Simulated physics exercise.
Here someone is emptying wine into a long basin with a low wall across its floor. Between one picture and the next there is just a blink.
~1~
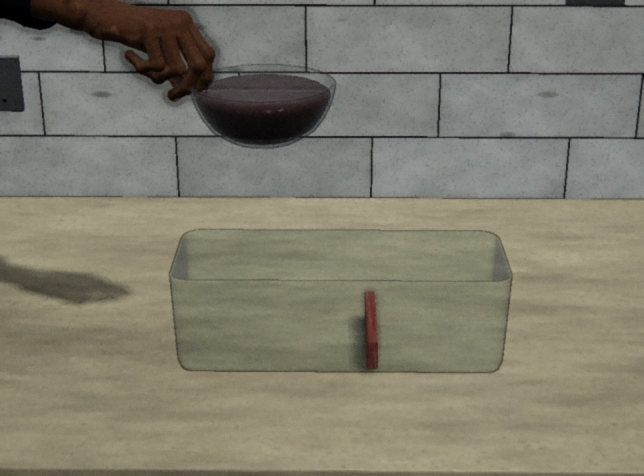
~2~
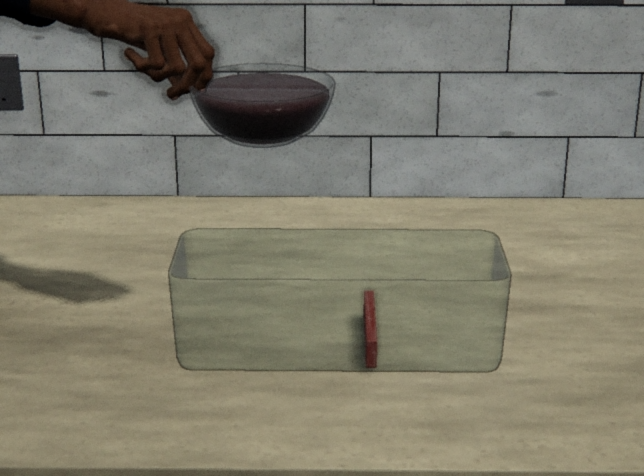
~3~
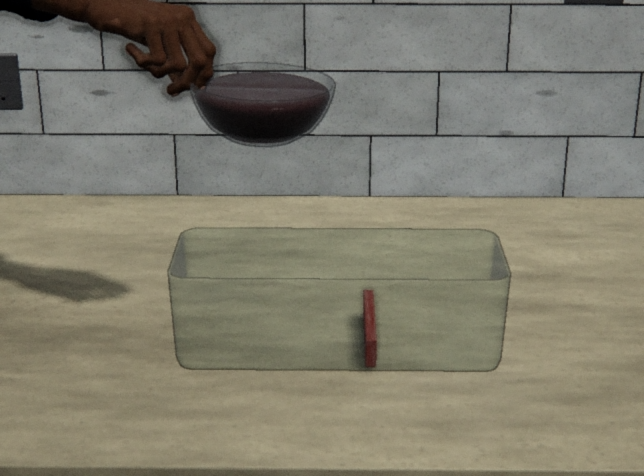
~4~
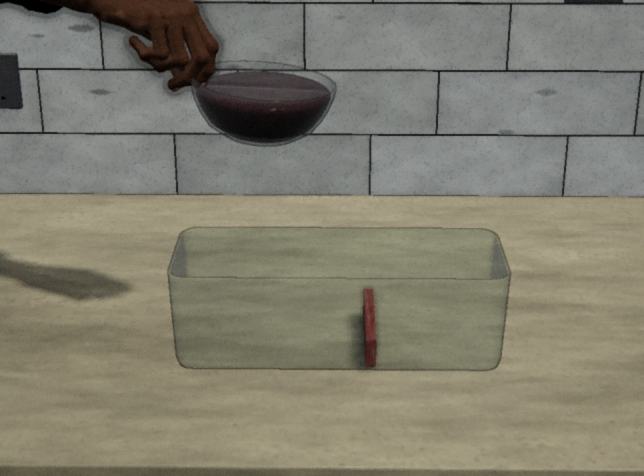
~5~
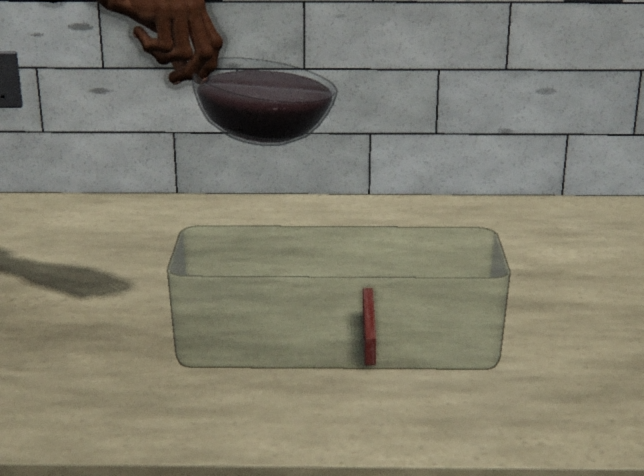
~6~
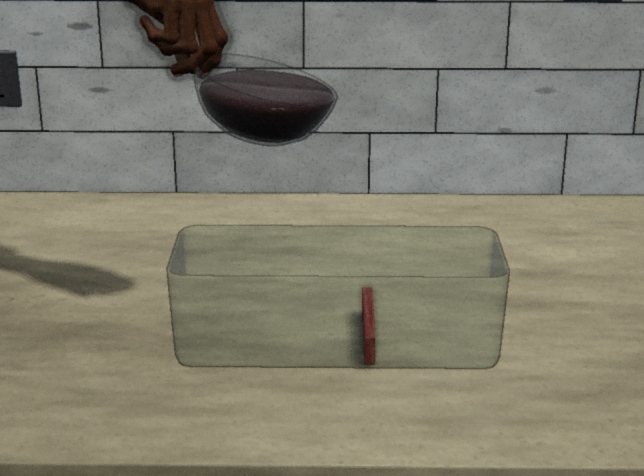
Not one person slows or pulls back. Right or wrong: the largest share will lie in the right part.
Right.
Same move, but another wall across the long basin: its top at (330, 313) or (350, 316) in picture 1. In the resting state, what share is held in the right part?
Note: Roughly 85 % in case one, 80 % in case two.
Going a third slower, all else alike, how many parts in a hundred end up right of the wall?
Near 75 parts in a hundred.
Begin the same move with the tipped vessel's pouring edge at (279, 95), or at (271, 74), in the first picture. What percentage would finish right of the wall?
First try: About 10 %; second try: About 10 %.
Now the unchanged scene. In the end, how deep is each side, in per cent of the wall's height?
About 20 on the left and about 70 on the right.
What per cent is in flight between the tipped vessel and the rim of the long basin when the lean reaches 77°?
Estimated at 50 per cent or so.
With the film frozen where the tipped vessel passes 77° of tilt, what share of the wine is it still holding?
About 20 per cent.
A moment on, the tilt is 77° and 22 per cent is still to pour, 2 is left of the wall and 24 right of it.
Next, the tilt is 107° and 0 per cent is still to pour, 27 is left of the wall and 69 right of it.
Then the tilt is 108° and 0 per cent is still to pour, 30 is left of the wall and 68 right of it.
Later the tilt is 108° and 0 per cent is still to pour, 31 is left of the wall and 68 right of it.
Finally, 31 per cent lies left of the wall, 68 right of it and 1 outside.
